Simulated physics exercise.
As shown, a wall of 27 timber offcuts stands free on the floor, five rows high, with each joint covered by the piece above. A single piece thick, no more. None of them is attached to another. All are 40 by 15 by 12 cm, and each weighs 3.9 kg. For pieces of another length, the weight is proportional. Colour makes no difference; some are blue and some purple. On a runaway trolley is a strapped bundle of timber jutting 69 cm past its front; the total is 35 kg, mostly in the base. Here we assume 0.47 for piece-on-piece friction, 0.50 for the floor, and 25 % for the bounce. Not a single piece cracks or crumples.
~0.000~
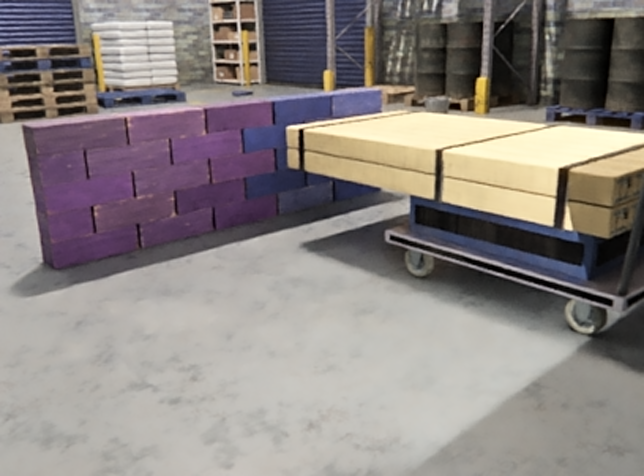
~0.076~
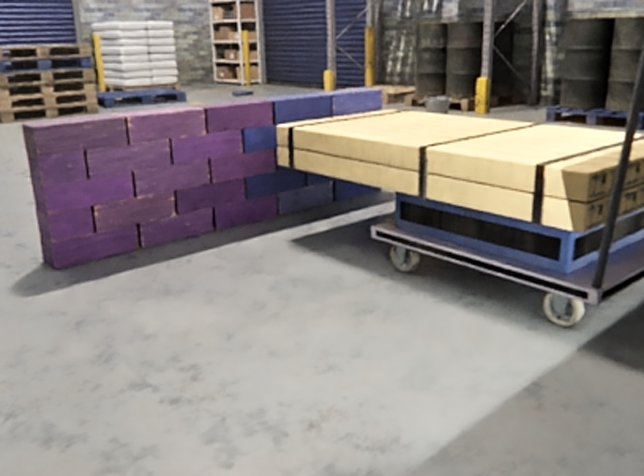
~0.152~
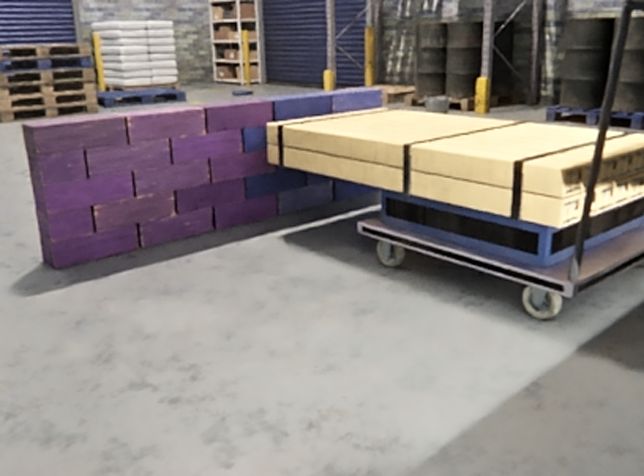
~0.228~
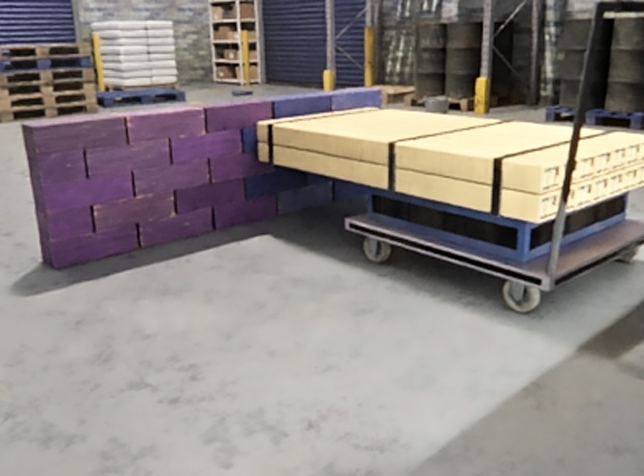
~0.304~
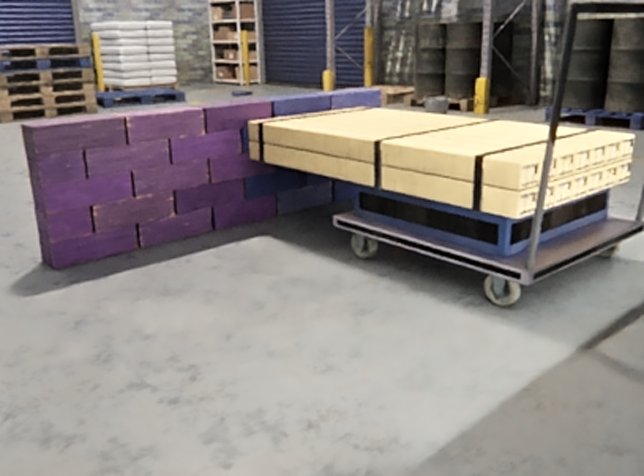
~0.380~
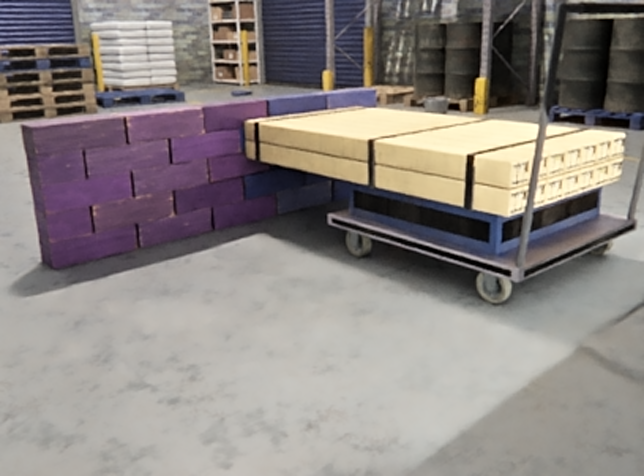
In a warehouse with a grey concrete floor, seen from a slightly raised, unmoving viewpoint, stacked pallets, white sacks, shelving and dark drums stand at the back. A low wall of purple and blue blocks runs from the left, facing a wheeled trolley carrying long, pale strapped boards. The trolley glides leftward, its upright handle coming into view, until the boards meet the wall and slightly shift some blocks.
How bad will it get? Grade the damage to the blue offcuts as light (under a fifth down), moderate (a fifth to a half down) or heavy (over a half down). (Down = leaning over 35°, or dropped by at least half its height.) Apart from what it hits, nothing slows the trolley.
Heavy.
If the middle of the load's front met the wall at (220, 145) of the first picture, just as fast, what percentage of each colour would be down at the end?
The purple ones would be 0 per cent down and the blue ones 0 per cent.
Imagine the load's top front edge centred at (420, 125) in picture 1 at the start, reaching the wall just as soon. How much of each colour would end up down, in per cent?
Down at the end: Purple 30 per cent, blue 80 per cent.
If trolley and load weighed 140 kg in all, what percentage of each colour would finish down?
Purple 30, blue 80 per cent.
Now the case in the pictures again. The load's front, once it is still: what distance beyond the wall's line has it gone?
I'd put it at around 10 cm past it.
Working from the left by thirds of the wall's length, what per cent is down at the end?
Per cent by third - left: 10; middle: 70; right: 80.
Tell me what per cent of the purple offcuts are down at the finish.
Of the purple ones, 30 in a hundred finish down.
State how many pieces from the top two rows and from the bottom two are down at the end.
I count 8 from the top and 3 from the bottom.
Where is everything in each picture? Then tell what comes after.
In the first picture (we follow the side turned to the camera), load (293, 140) 33 cm short of the wall; top blue offcut (304, 109); top purple offcut (168, 126); no piece has moved.
The second picture shows load (283, 139) 24 cm short of the wall; top blue offcut (304, 109).
The third picture shows load (273, 137) 16 cm short of the wall; top blue offcut (304, 109).
The fourth picture shows load (263, 135) 8 cm short of the wall; top blue offcut (304, 109).
The fifth picture shows load (254, 134) just touching; top blue offcut (303, 109).
The sixth picture shows load (250, 133) 29 mm into the wall's line; top blue offcut (298, 108) displaced 39 mm; top purple offcut (167, 125); 9 stirred so far.
Around 0.68 s, load 7 cm past the wall's line, still rolling; none of the 12 blue offcuts down (0 of 27 in all colours); top blue offcut tipped 10°; top purple offcut tipped 9°.
Around 1.30 s, load 8 cm past the wall's line, stopped; none of the 12 blue offcuts down (0 of 27 in all colours); top blue offcut tipped 28°, 40 mm lower; top purple offcut tipped 27°.
Around 1.50 s, load 8 cm past the wall's line, stopped; 10 of the 12 blue offcuts down (14 of 27 in all colours); top blue offcut tipped 54°, 19 cm lower; top purple offcut tipped 55°, 16 cm lower.
Around 1.70 s, load 8 cm past the wall's line, stopped; 10 of the 12 blue offcuts down (14 of 27 in all colours); top blue offcut on its side; top purple offcut on its side.
Finally (2.5 s), load 8 cm past the wall's line, stopped; 10 of the 12 blue offcuts down (14 of 27 in all colours); top blue offcut on its side; top purple offcut on its side. That is 83 per cent. Seen by the last camera, middles, top blue offcut near (204, 172), top purple offcut near (53, 206).
